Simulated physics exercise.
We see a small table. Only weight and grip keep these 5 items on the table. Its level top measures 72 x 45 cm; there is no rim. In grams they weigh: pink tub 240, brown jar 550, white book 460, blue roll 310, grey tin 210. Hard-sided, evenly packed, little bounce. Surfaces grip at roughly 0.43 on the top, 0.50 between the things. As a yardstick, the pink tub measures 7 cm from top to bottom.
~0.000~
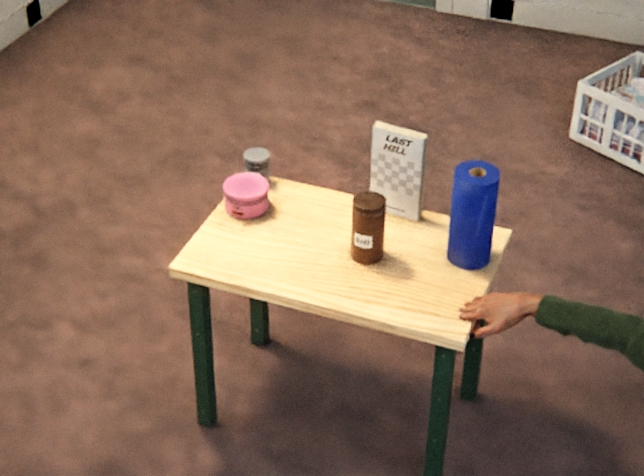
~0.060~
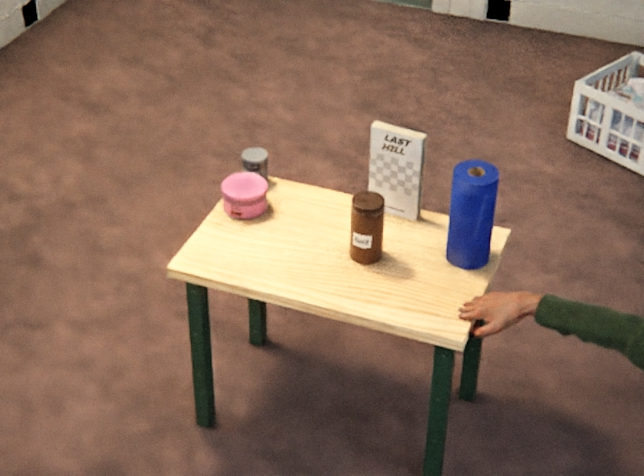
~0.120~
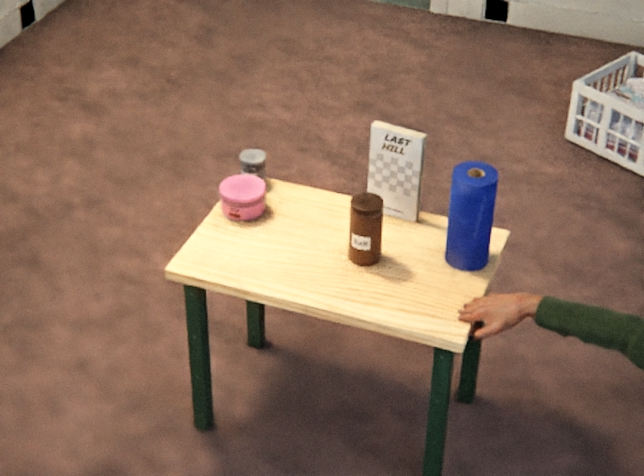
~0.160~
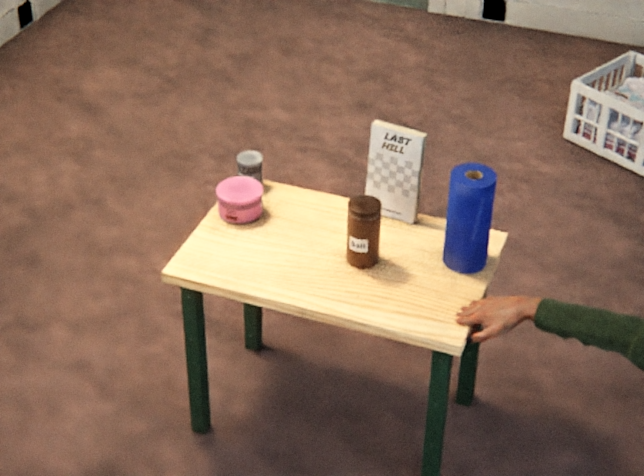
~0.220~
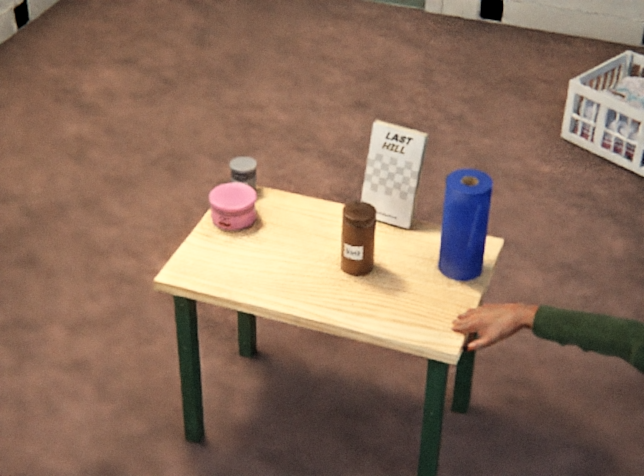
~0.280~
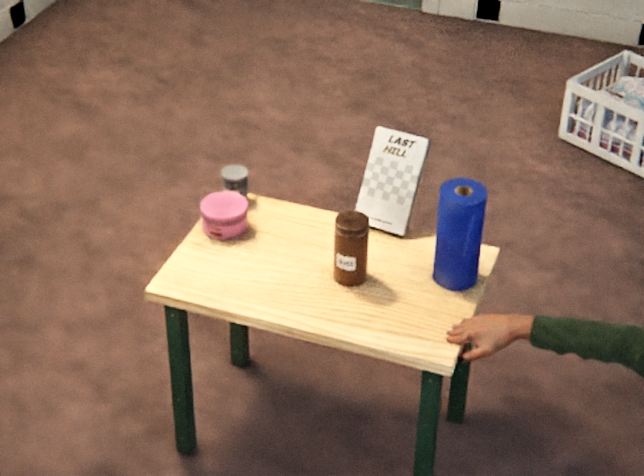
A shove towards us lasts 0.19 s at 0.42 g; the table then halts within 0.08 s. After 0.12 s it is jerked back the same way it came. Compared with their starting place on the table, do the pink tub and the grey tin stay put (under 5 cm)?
The pink tub holds its spot; the grey tin holds its spot.
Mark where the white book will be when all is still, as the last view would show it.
Near (360, 384).
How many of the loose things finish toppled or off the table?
2 of them.
Around 0.48 s, table 10 cm from its start; grey tin shifted 4 cm near (227, 196); pink tub shifted 4 cm near (217, 227); blue roll at 19° to upright.
Around 0.68 s, table 1 cm from its start; pink tub shifted 4 cm near (234, 205); grey tin shifted 4 cm near (244, 175); blue roll at 71° to upright.
Finally (1.4 s), off the table, white book; on their side or leaning hard on the table, blue roll; the other 3 still in place (within 5 cm). In the last view, pink tub near (240, 196), grey tin near (250, 167).
